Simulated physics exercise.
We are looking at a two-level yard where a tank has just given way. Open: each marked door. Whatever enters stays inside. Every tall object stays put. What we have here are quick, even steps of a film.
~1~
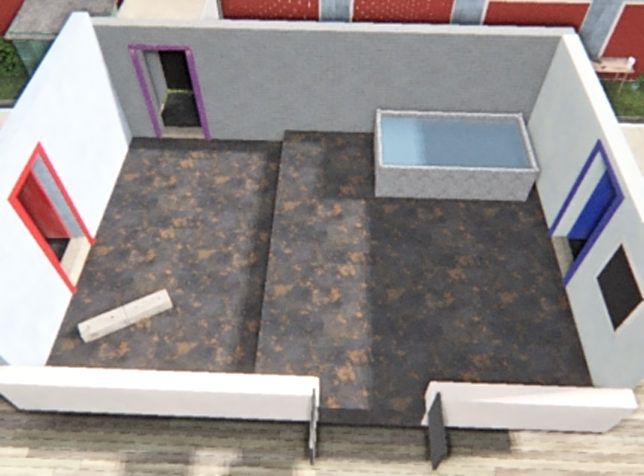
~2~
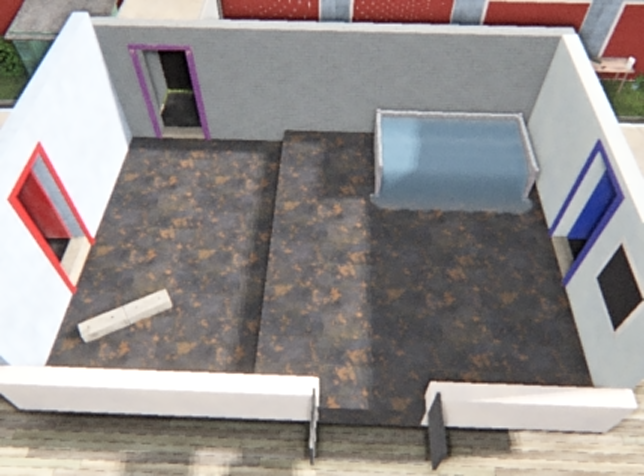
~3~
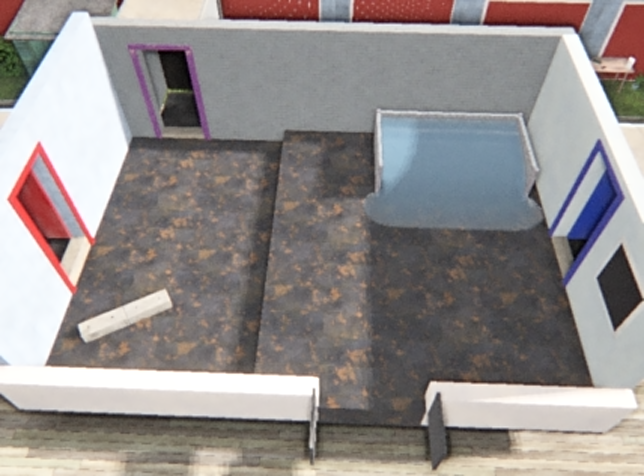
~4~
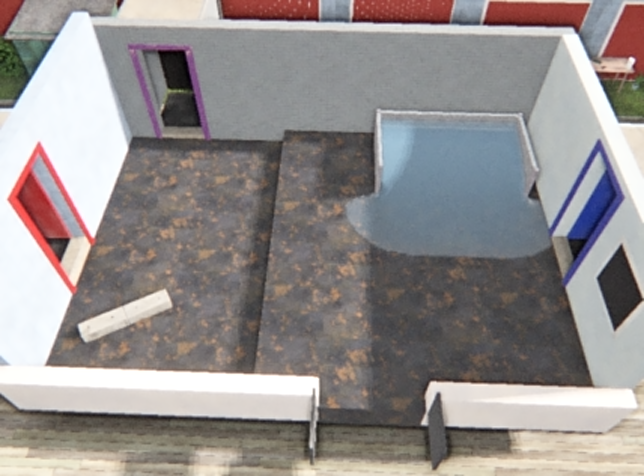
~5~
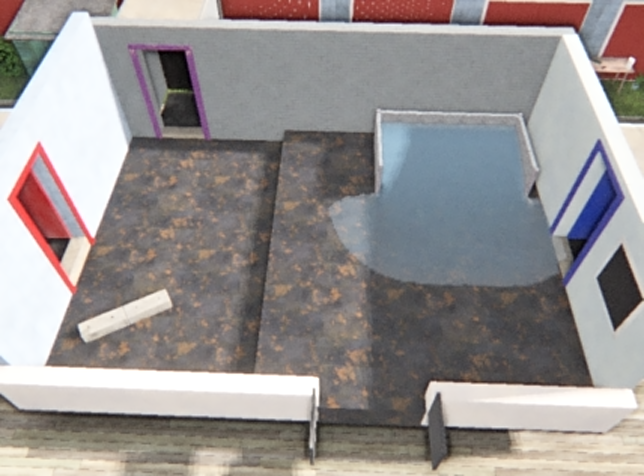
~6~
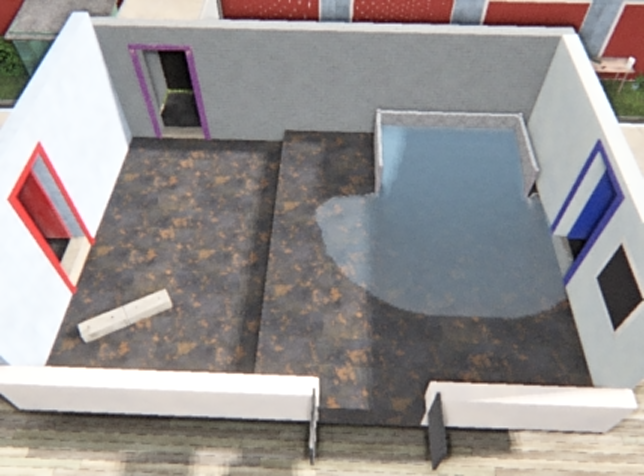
Water pours from the tank's front and spreads across the dark floor of the walled yard.
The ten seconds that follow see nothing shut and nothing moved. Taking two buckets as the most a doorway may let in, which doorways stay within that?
Blue door: Over two pails, purple door: Two pails at most, red door: Two pails at most.
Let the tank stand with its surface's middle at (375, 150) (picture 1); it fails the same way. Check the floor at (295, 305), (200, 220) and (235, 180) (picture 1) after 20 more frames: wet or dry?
Spot by spot, in the order asked: Swamped, untouched, untouched.
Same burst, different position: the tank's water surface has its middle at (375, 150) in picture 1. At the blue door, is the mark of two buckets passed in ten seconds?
Then the blue falls short.
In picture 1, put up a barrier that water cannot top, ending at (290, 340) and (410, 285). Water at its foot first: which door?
Answer: The blue-painted one.
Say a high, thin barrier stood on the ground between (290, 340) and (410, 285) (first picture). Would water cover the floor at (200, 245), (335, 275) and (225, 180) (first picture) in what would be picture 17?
Taking the points in order - unwetted, wetted, unwetted.
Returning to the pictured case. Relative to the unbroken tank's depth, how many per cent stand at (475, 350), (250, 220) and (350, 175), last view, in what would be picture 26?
Respectively near 25, 0 and 0 per cent.
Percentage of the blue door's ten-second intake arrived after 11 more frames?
It works out at roughly 35 percent of the ten-second total.
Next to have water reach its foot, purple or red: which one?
The red door.
A moment on, water covers 40 % of the floor; the blue door under two buckets in, the purple door not reached, the red door not reached.
Next, water covers 45 % of the floor; the blue door over two buckets in, the purple door not reached, the red door not reached.
Then, water covers 50 % of the floor; the blue door over two buckets in, the purple door not reached, the red door not reached.
Later, water covers 70 % of the floor; the blue door far over two buckets in, the purple door not reached, the red door wet at the sill, nothing in.
In the end, water covers 90 % of the floor; the blue door far over two buckets in, the purple door under two buckets in, the red door wet at the sill, nothing in.
